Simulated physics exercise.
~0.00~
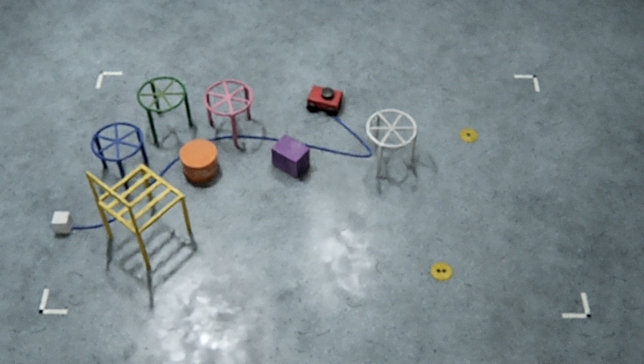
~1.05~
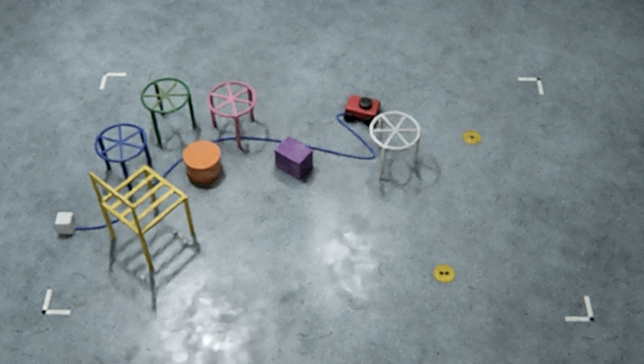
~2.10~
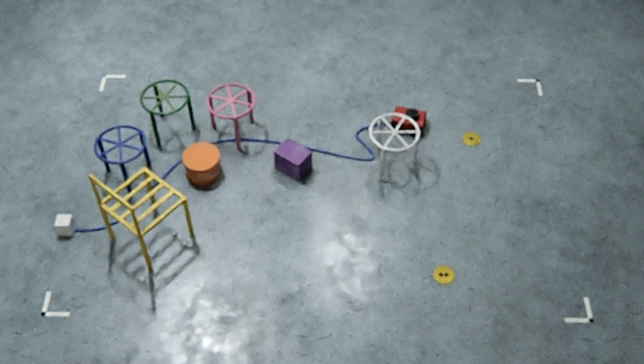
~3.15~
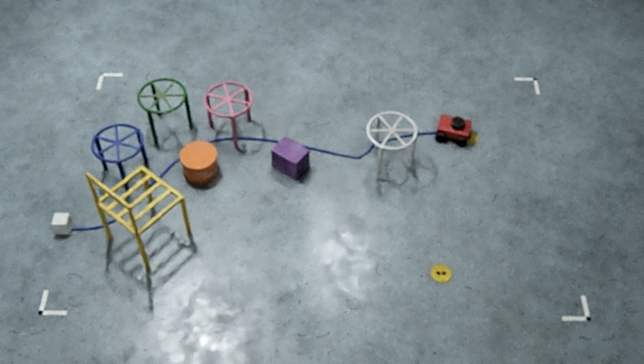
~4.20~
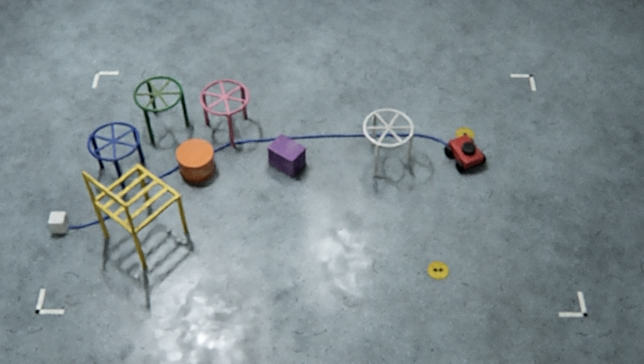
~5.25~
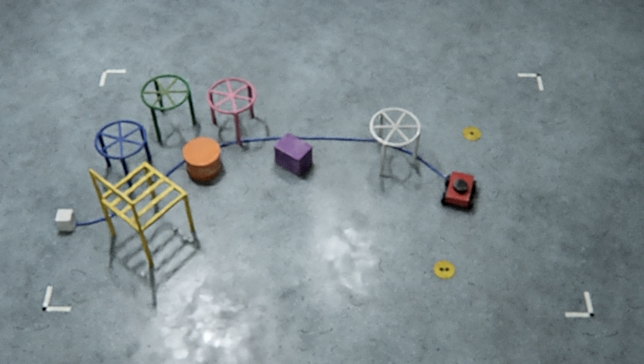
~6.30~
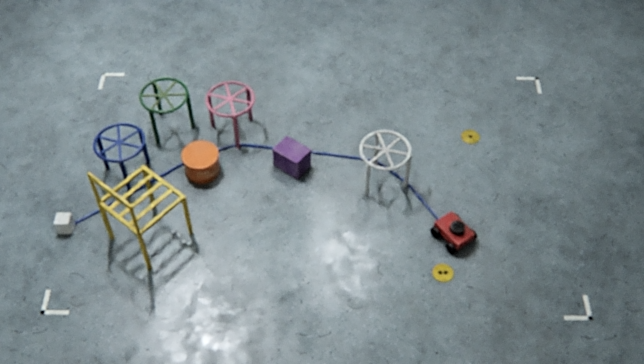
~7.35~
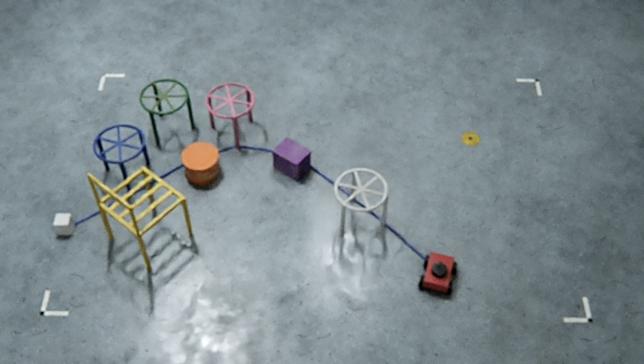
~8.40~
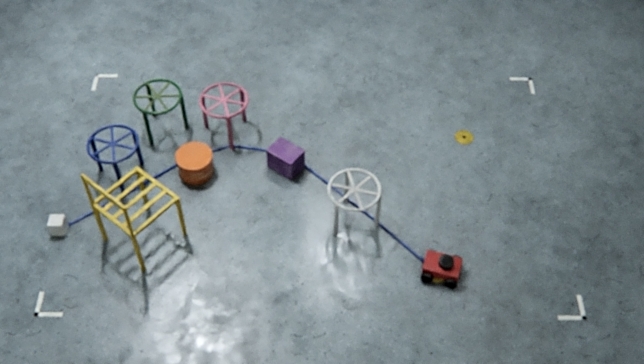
On a grey concrete floor marked by white tape corners, a small red cart trails a blue lead that runs back past stools, a yellow chair, an orange bin and a purple crate to a white block at left. The cart drives right, passing behind the white stool, to the upper yellow mark. There it turns and heads down towards the second mark, drawing the lead tight. The lead catches the white stool and drags it down and to the left, still upright. The cart stops at the lower mark, the lead taut and still plugged in.
